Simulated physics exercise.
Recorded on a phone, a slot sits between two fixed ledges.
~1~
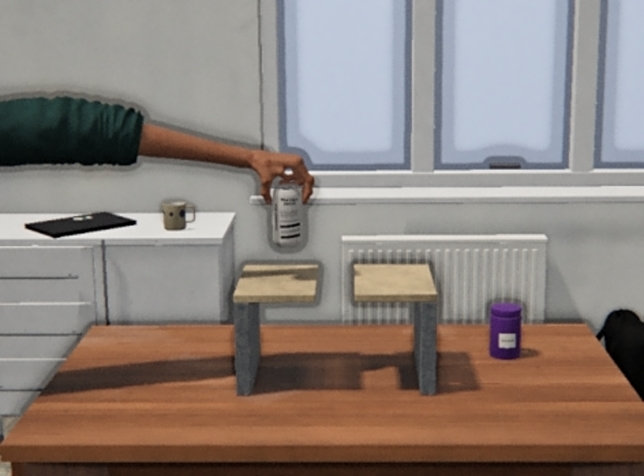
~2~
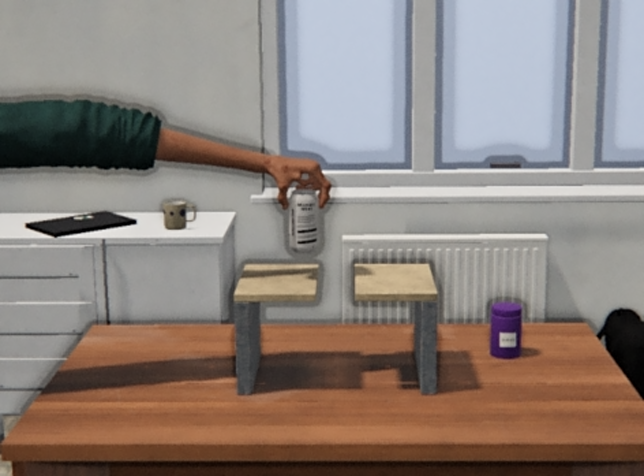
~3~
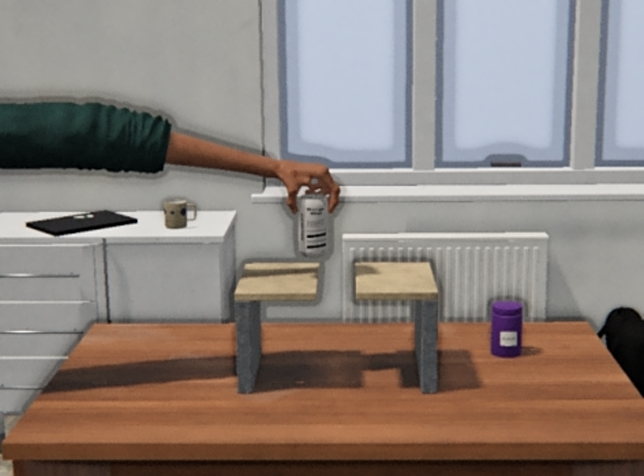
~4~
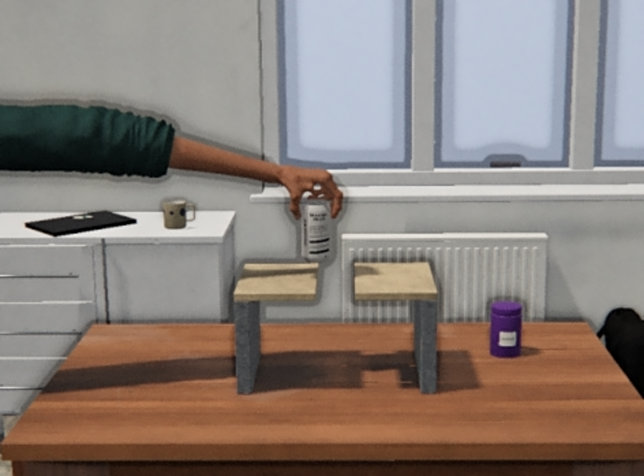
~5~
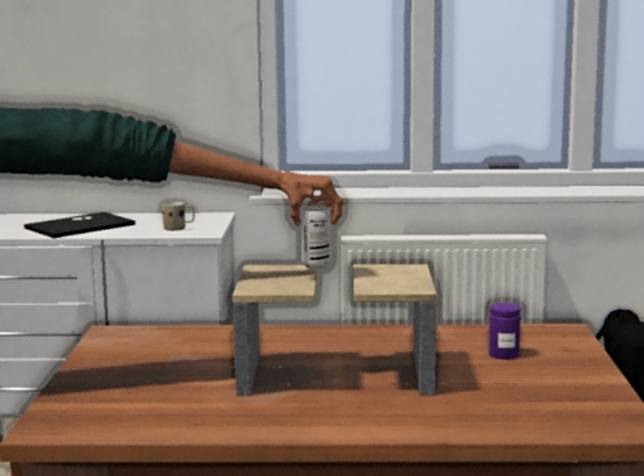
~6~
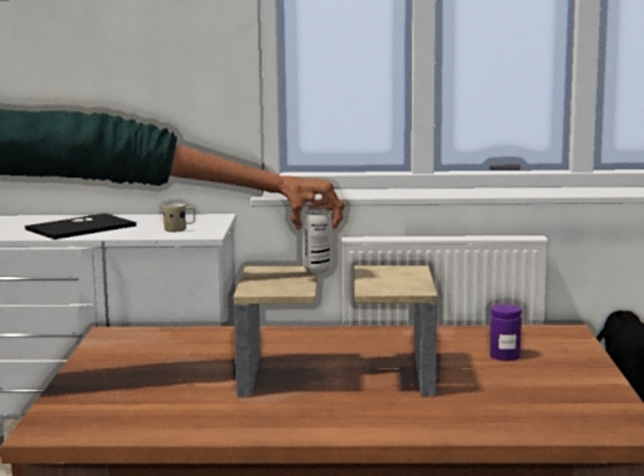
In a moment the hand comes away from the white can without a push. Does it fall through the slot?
No, it is held.
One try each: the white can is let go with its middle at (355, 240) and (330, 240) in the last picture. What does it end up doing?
Is held back, then passes the gap.
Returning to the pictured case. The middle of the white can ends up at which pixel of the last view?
It ends up near (345, 269).
Then, 0.20 s after the last picture, white can slid a little near (318, 251).
Then, 0.50 s after the last picture, white can tipped 53° from how it was near (342, 265).
At rest, tipped over on the stand or table, white can; purple jar in place. Seen from the same camera at the end, white can near (344, 269). The can is caught.
